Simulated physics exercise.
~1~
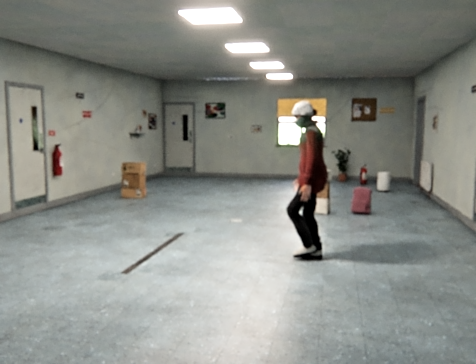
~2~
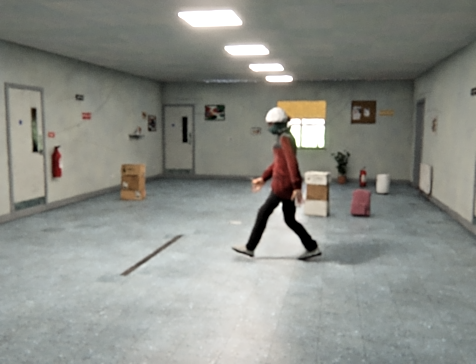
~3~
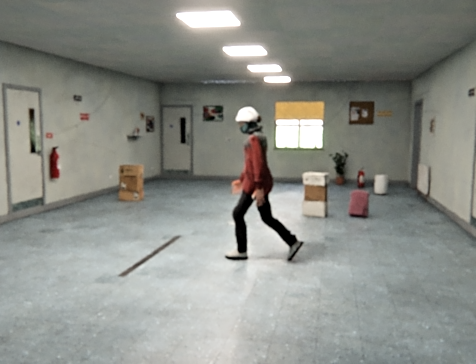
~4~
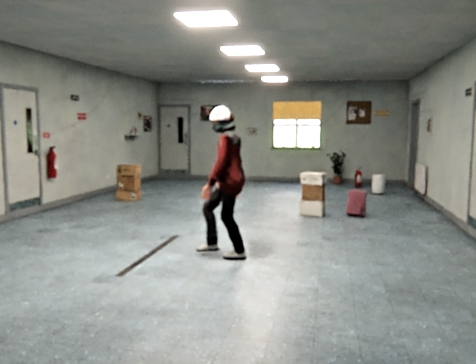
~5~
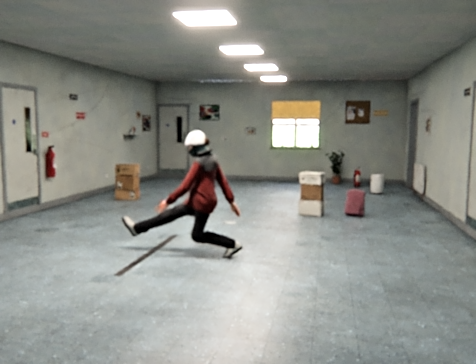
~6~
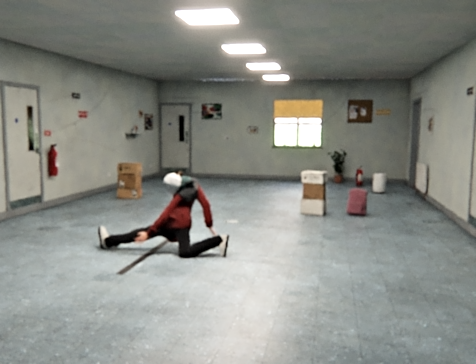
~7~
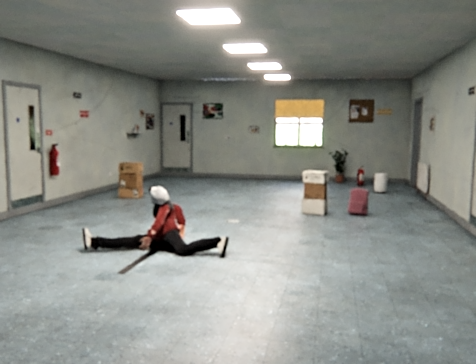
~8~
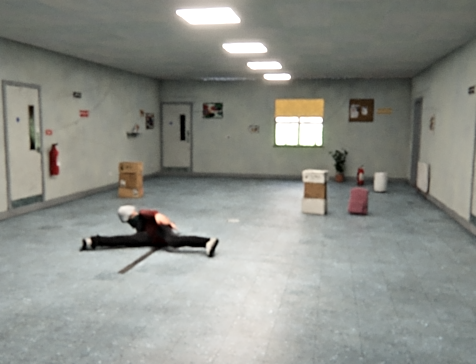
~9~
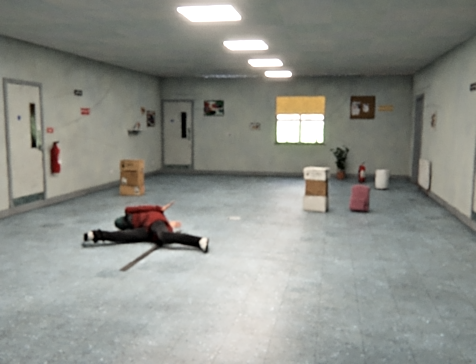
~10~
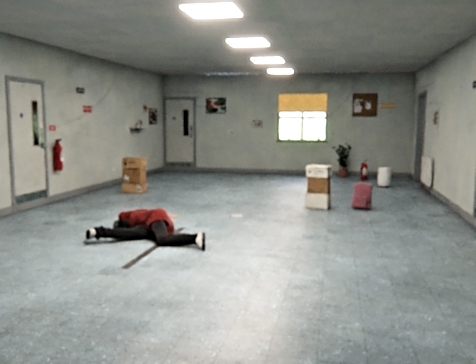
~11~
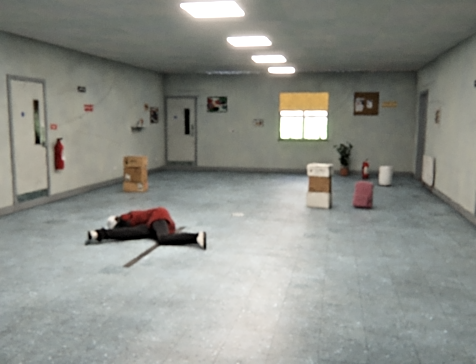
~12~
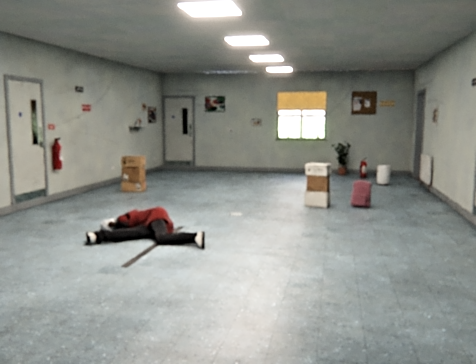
In a bare room, a helmeted person walks left, drops into splits, and slumps forward motionless.
